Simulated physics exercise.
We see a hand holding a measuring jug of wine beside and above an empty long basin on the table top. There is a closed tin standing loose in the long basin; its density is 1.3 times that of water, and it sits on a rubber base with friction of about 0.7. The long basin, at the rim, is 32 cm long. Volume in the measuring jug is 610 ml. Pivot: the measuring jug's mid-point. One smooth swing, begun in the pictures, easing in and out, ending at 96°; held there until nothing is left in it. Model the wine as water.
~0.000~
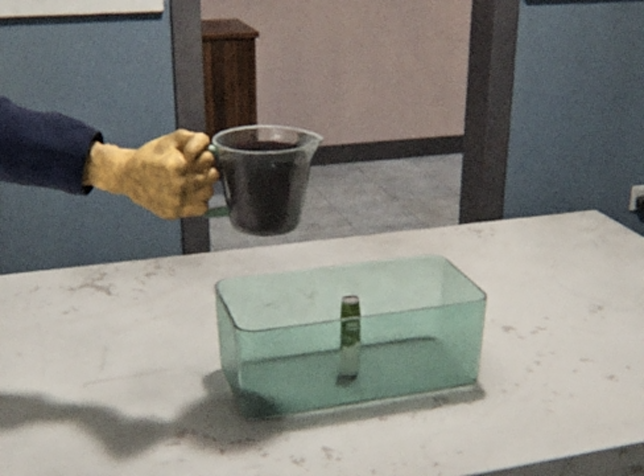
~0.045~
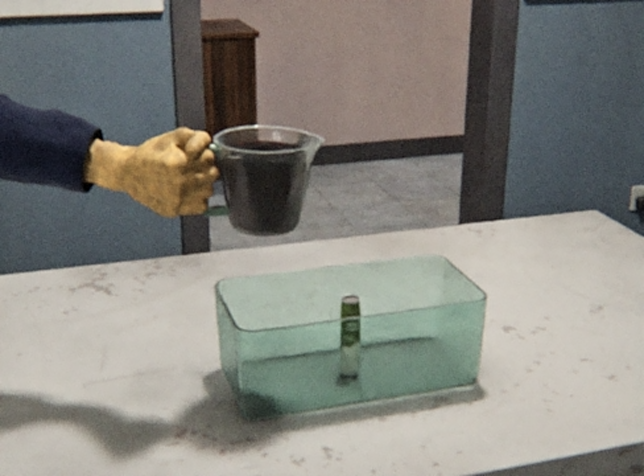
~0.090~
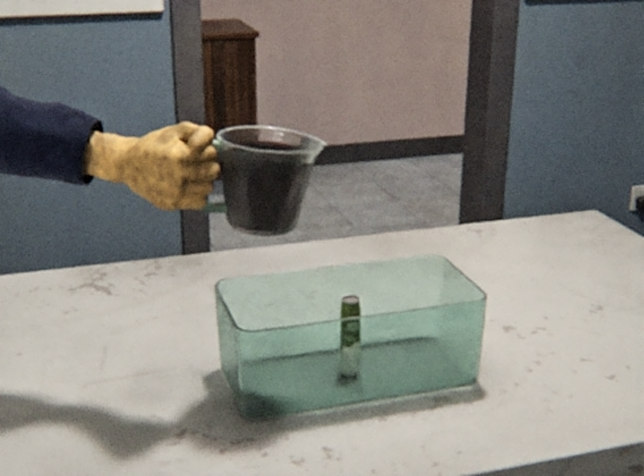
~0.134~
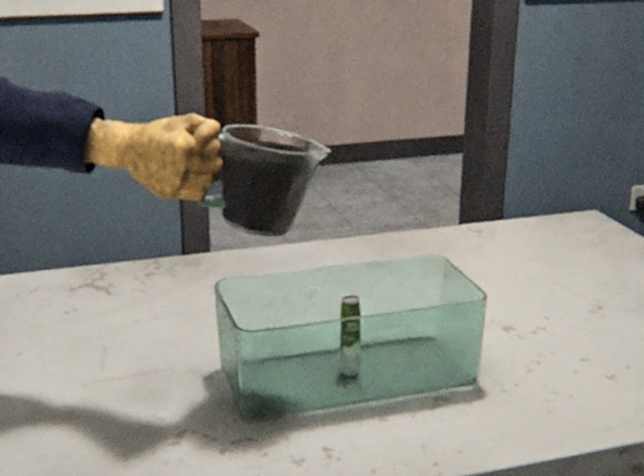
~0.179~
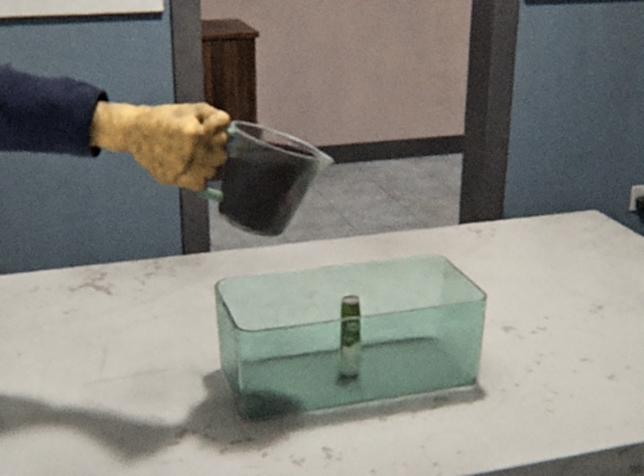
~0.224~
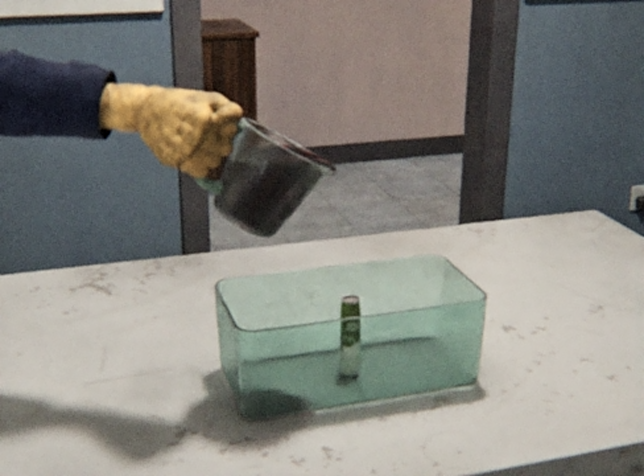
In this clip, a gloved-looking yellowish hand holds a glass measuring jug of dark liquid above a clear, greenish long basin with a small upright container inside, then steadily tilts the jug rightward, raising its handle side.
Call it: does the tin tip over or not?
It does not.
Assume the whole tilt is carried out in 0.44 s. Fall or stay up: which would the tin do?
Holds steady.
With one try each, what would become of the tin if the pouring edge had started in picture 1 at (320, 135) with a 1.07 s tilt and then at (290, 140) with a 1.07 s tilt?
Run one: It does not tip. Run two: It tumbles.
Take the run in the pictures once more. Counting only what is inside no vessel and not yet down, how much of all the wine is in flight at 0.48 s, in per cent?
Estimate: About 32 % of all of it.
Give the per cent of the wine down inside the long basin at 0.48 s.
About 18%.
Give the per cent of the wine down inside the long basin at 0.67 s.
The share is close to 72 percent.
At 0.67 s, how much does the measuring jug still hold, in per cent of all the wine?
Around 12 in a hundred is still there.
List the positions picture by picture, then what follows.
In the first frame, it leans 0°; its right rim is at (322, 136); the wine meets the walls at (219, 155) and (308, 148); the long basin's rim runs from (226, 307) to (465, 277); the tin's top is at (351, 302).
In the second frame, it leans 1°; its right rim is at (323, 138); the wine meets the walls at (220, 154) and (309, 149).
In the third frame, it leans 6°; its right rim is at (326, 142); the wine meets the walls at (221, 153) and (310, 150).
In the fourth frame, it leans 12°; its right rim is at (330, 149); the wine meets the walls at (225, 152) and (314, 153).
In the fifth frame, it leans 21°; its right rim is at (333, 159); the wine meets the walls at (230, 154) and (321, 154).
In the sixth frame, it leans 31°; its right rim is at (335, 171); the wine meets the walls at (229, 160) and (331, 163); 1 per cent is over the edge.
By 0.48 s the tilt is 89° and 48 per cent is still to pour; the tin stands where it began.
By 0.67 s the tilt is 96° and 11 per cent is still to pour; the tin stands where it began.
By 0.87 s the tilt is 96° and 2 per cent is still to pour; the tin stands where it began.
By 1.08 s the tilt is 96° and 0 per cent is still to pour; the tin stands where it began.
At rest the tin stands where it began.
